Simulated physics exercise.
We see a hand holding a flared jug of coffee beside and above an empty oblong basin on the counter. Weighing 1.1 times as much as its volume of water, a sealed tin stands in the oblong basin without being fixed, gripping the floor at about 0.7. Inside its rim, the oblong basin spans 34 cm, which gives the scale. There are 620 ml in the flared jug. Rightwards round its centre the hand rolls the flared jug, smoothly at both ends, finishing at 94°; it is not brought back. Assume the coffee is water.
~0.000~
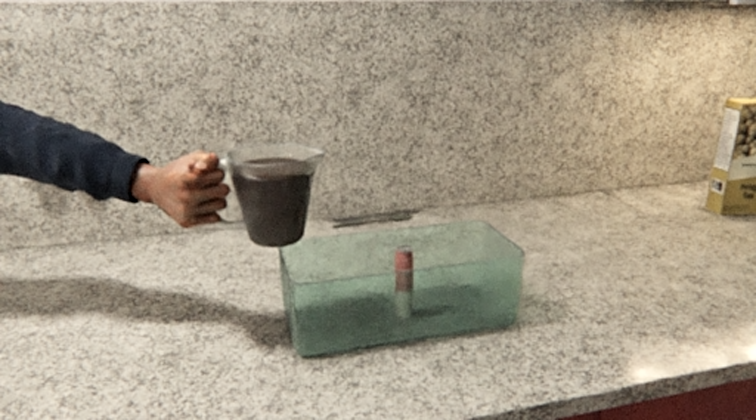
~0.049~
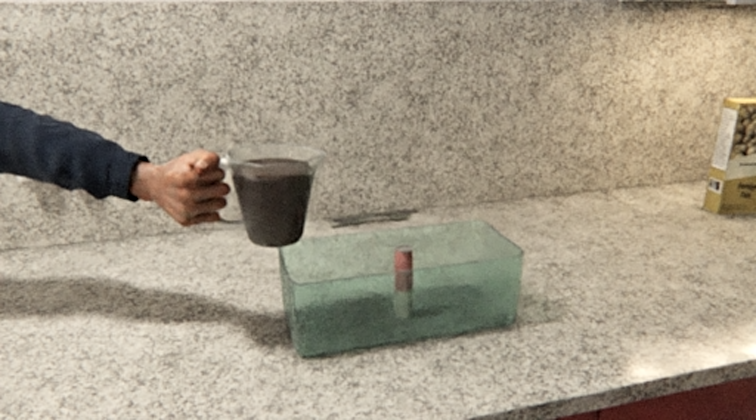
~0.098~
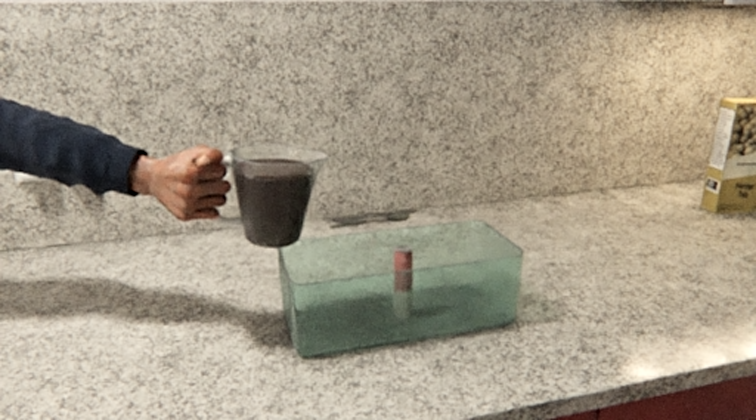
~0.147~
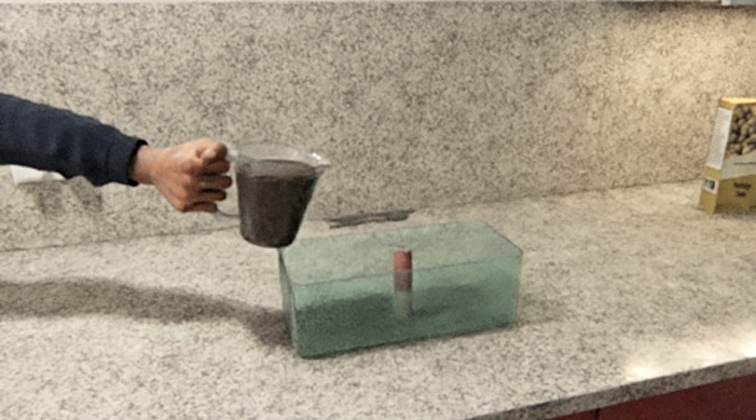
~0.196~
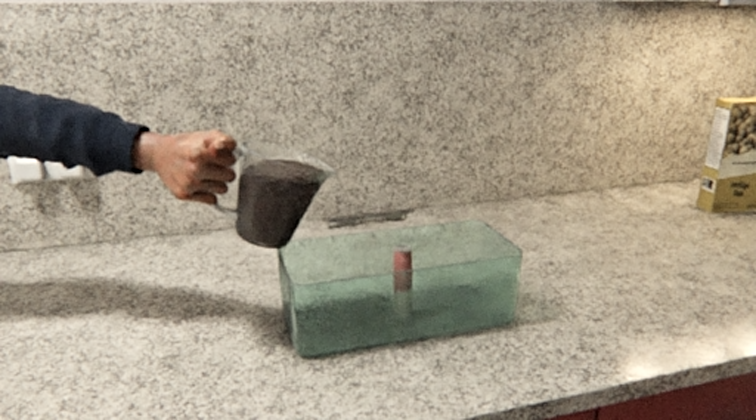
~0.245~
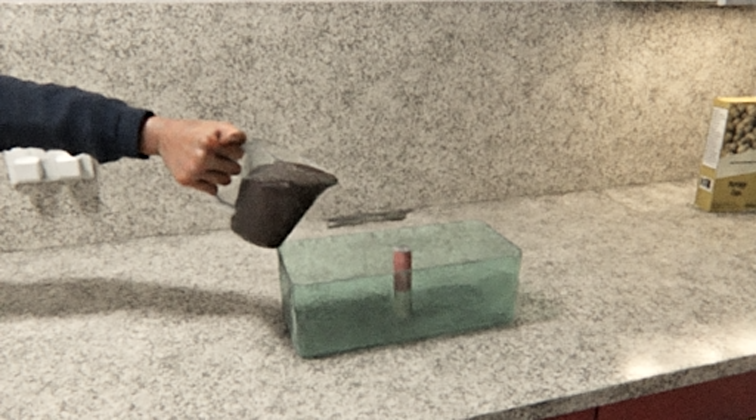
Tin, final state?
Standing.
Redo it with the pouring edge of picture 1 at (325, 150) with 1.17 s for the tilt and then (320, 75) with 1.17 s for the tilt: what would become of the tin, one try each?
Run one: It does not tip. Run two: It tumbles.
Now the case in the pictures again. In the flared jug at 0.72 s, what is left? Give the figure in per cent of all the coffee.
Some 16 per cent.
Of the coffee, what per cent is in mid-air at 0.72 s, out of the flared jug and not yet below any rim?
10 per cent or so.
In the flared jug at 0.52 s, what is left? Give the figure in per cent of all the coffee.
I reckon about 56 in a hundred is still held.
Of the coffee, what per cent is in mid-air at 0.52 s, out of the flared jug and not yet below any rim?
It comes to roughly 18 per cent.
By 0.52 s the tilt is 84° and 56 per cent is still to pour; the tin stands where it began.
By 0.72 s the tilt is 94° and 16 per cent is still to pour; the tin stands where it began.
By 0.92 s the tilt is 94° and 2 per cent is still to pour; the tin stands where it began.
By 1.15 s the tilt is 94° and 0 per cent is still to pour; the tin stands where it began.
At rest the tin stands where it began.
